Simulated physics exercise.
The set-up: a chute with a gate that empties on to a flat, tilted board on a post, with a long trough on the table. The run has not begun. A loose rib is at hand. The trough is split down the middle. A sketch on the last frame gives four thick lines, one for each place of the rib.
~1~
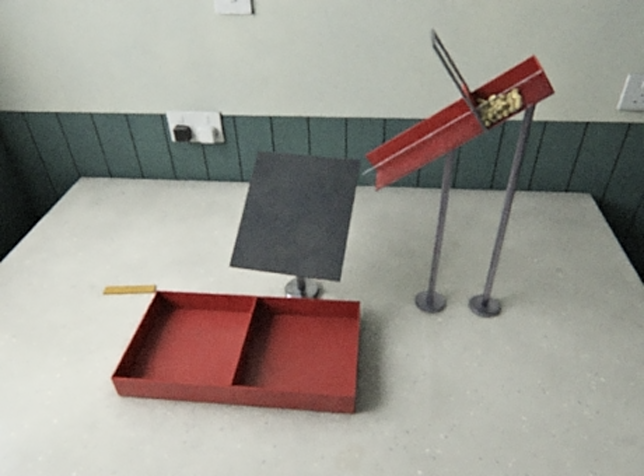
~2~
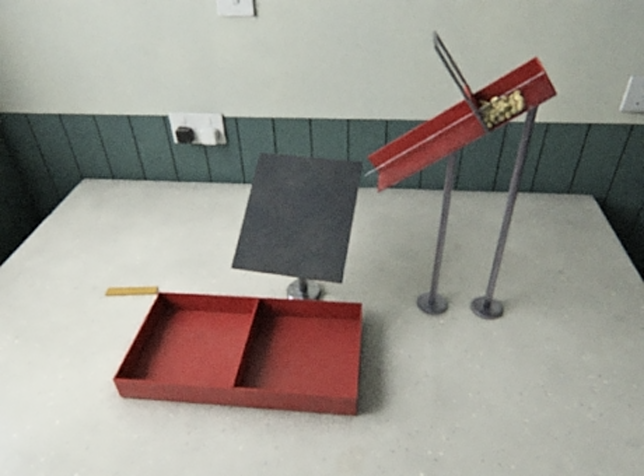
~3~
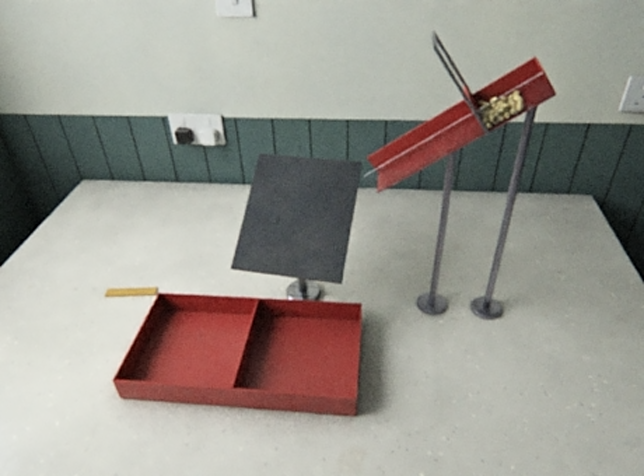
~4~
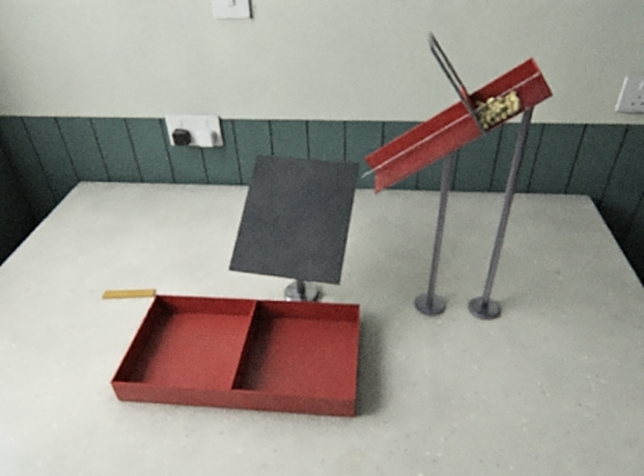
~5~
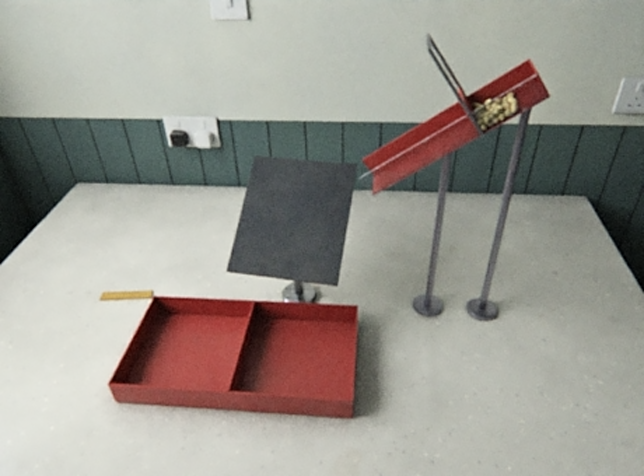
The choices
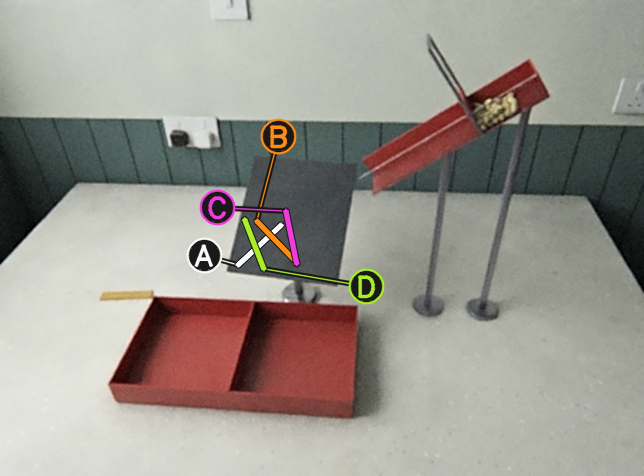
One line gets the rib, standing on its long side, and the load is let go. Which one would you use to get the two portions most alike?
Use line A.
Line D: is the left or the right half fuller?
Right.
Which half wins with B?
The right half.
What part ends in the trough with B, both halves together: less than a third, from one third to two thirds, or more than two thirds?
It is more than two thirds.
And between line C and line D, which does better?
Line D.
On the marked copy, line A from (281, 225) to (238, 264); line B from (256, 221) to (293, 259); line C from (285, 211) to (296, 263); line D from (244, 219) to (263, 268).
With A, of what is caught, about two thirds in the left half, about a third in the right.
With B, of what is caught, a small part in the left half, nearly all in the right.
With C, of what is caught, a stray few in the left half, nearly all in the right.
With D, of what is caught, a small part in the left half, most in the right.
